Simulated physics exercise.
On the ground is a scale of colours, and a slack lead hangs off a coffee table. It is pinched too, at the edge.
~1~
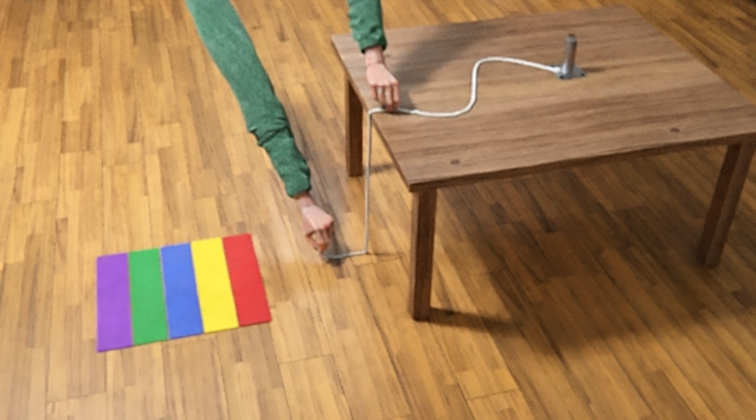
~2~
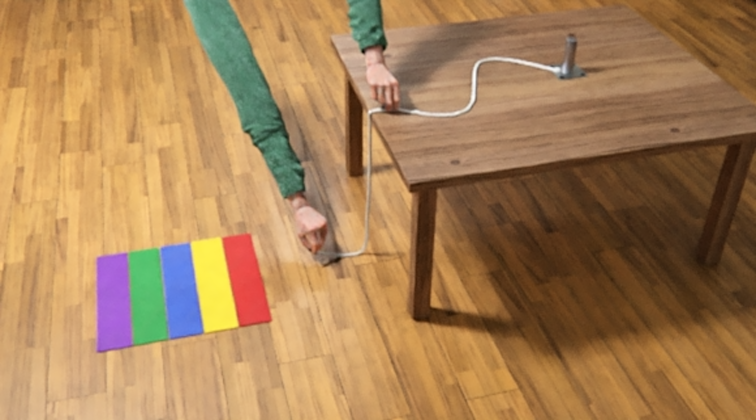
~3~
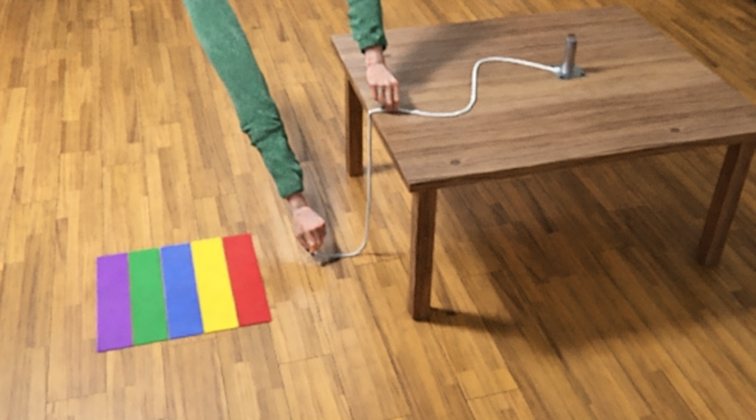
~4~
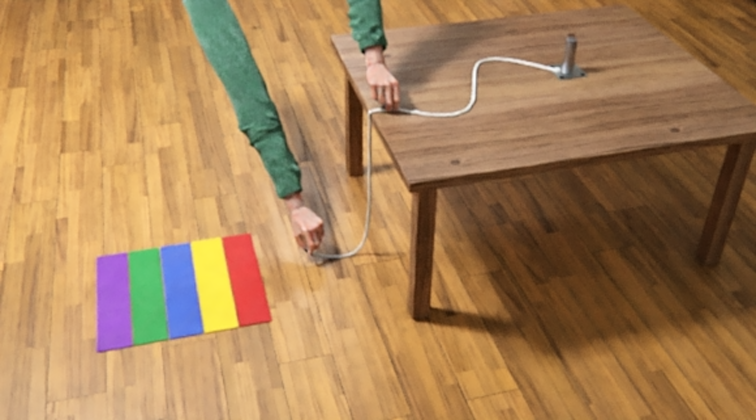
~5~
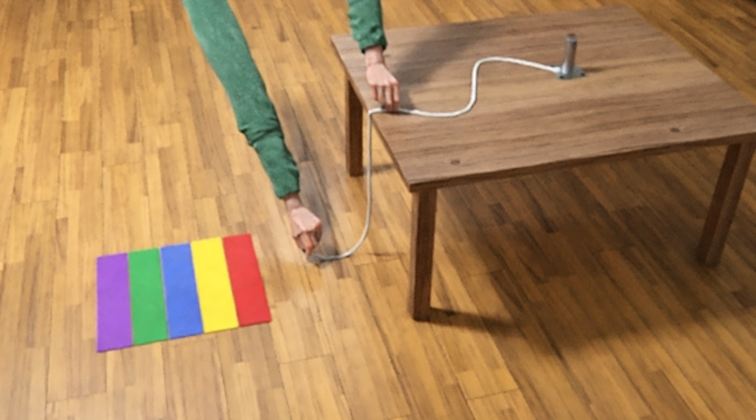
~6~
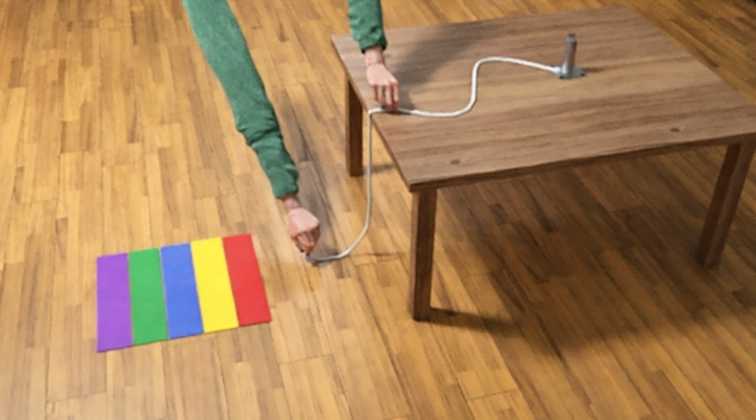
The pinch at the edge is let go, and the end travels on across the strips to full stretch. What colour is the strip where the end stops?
It is purple.
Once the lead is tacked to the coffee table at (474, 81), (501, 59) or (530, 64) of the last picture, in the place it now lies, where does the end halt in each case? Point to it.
Readings in order - (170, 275), (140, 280), (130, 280).
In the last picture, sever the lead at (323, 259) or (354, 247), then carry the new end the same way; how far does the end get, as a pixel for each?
First (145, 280), then (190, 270).
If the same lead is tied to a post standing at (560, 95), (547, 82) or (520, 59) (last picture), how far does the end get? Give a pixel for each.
The places come out near (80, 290), (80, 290) and (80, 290).
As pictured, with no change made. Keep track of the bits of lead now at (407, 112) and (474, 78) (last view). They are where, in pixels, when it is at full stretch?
(326, 135), then (447, 93).
A little later, end near (173, 274); over blue.
Next, end near (136, 280); over green.
When it is tight, end near (113, 283); over purple. It halts on the purple strip.
